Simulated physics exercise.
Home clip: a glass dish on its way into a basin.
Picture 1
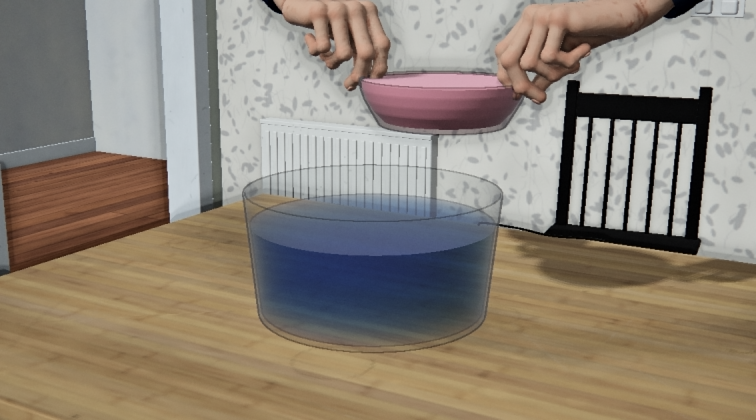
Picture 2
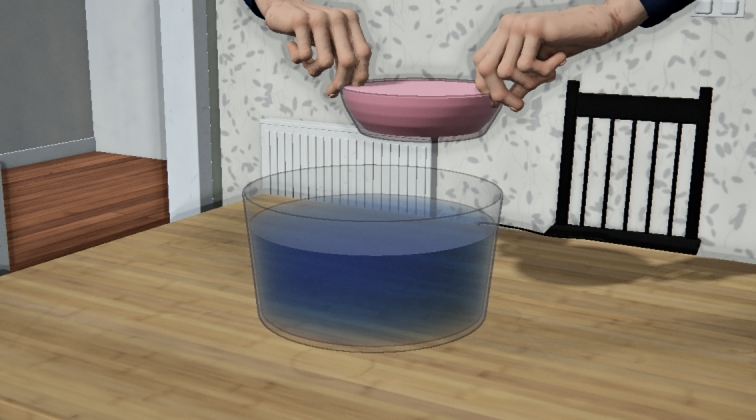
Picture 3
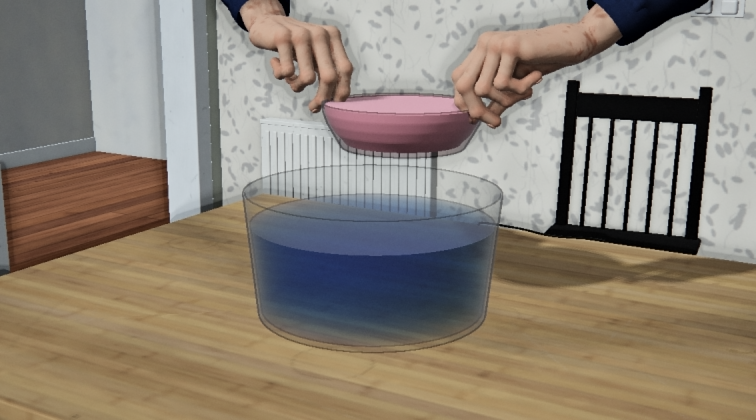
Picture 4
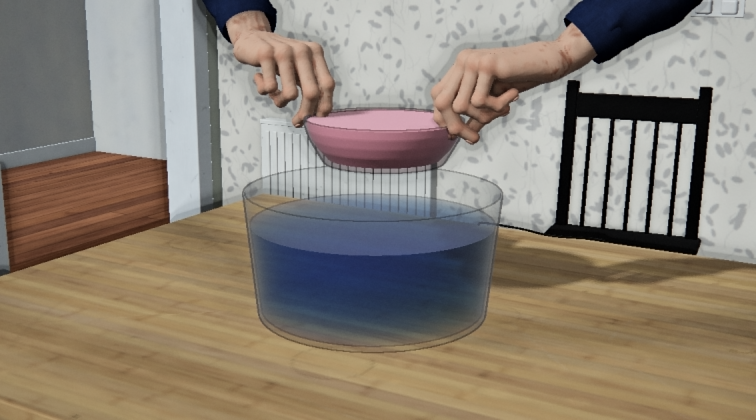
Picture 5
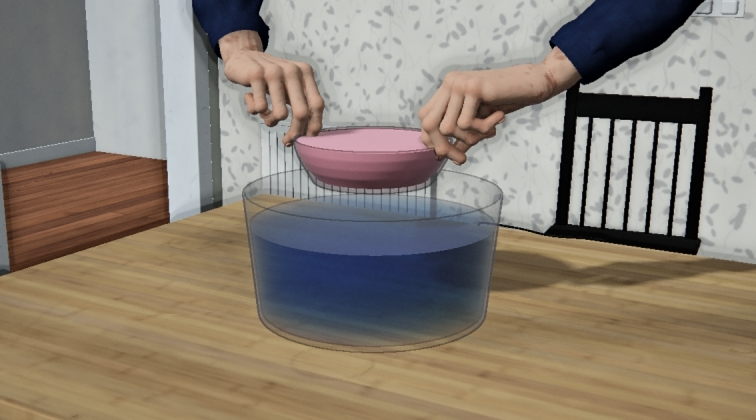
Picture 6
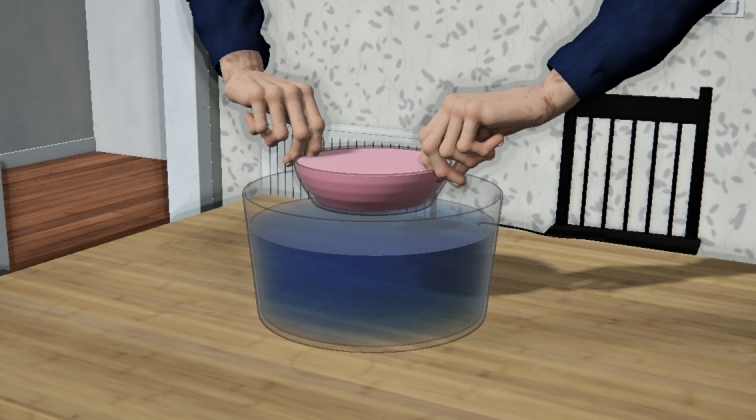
Two hands in dark blue sleeves hold a pink dish by its sides above a large clear basin of blue water on a wooden table, seen from a fixed, slightly raised view in a home. A black chair stands at right, with a white radiator and leaf-patterned wall behind and reddish-brown wood at left. The hands steadily lower the dish, moving it left and then straight down to just above the water.
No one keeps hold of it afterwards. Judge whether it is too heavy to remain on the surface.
Too heavy, it sinks.
Shortly, the dish dips into the dyed water.
Then, dyed water pours in over its rim.
At the finish, the dish lies on the bottom.
